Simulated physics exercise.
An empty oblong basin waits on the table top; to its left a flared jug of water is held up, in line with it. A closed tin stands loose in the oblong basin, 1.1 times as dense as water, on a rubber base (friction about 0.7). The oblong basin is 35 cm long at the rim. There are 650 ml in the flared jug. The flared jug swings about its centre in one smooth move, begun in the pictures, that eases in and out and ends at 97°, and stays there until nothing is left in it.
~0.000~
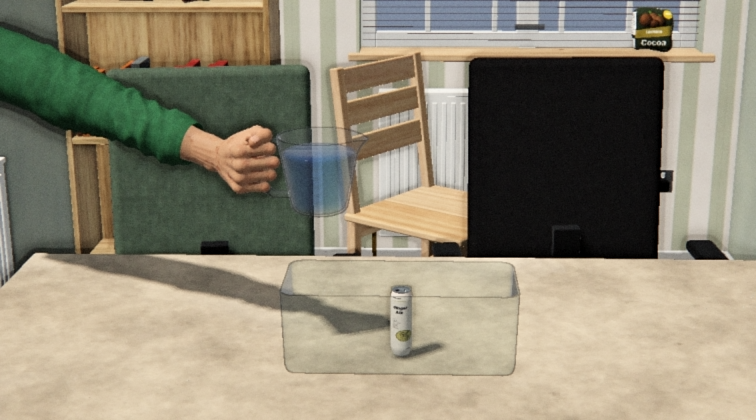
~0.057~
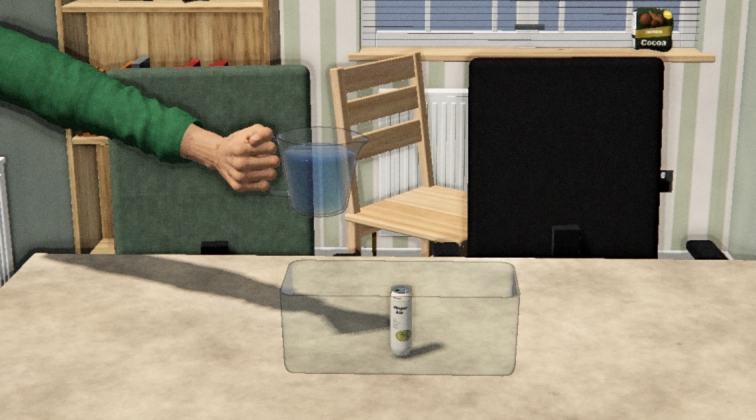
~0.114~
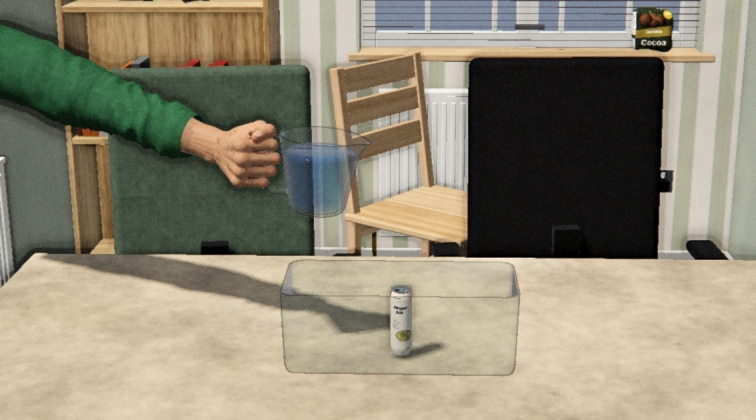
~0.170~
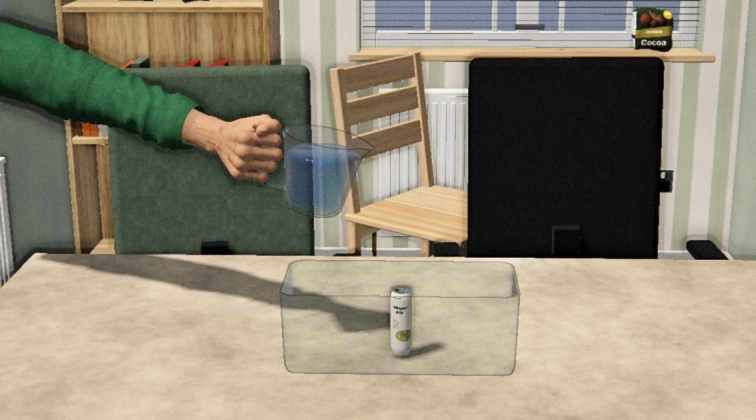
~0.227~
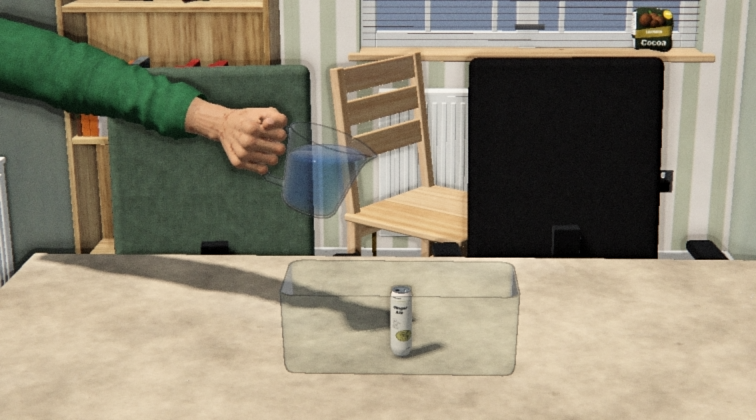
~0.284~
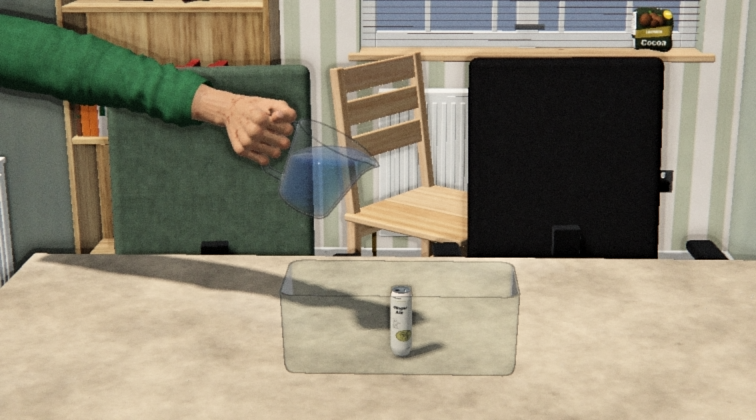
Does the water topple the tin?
It remains upright.
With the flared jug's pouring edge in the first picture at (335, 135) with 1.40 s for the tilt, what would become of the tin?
Then it topples.
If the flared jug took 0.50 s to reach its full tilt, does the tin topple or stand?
Then it remains upright.
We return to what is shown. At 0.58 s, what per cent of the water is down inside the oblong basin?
Some 14 per cent.
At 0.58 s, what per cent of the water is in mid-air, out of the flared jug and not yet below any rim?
About 30 per cent.
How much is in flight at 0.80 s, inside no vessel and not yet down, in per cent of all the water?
About 18 per cent.
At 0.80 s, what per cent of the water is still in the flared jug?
Near 12 in a hundred.
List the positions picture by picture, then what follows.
In the first picture, tilt 0°; pouring edge (369, 138); surface from (283, 150) to (356, 151); the oblong basin's rim runs from (285, 278) to (516, 281); the tin's top is at (401, 292).
In the second picture, tilt 1°; pouring edge (369, 139); surface from (283, 150) to (357, 151).
In the third picture, tilt 5°; pouring edge (372, 142); surface from (285, 149) to (358, 152).
In the fourth picture, tilt 11°; pouring edge (375, 148); surface from (288, 149) to (362, 154).
In the fifth picture, tilt 19°; pouring edge (378, 155); surface from (290, 152) to (368, 155).
In the sixth picture, tilt 28°; pouring edge (380, 165); surface from (290, 156) to (375, 158).
Then, 0.58 s in, the tilt is 83° and 57 per cent is still to pour; the tin stands where it began.
Then, 0.80 s in, the tilt is 97° and 13 per cent is still to pour; the tin stands where it began.
Then, 1.03 s in, the tilt is 97° and 1 per cent is still to pour; the tin stands where it began.
Then, 1.28 s in, the tilt is 97° and 0 per cent is still to pour; the tin stands where it began.
Finally, the tin stands where it began.
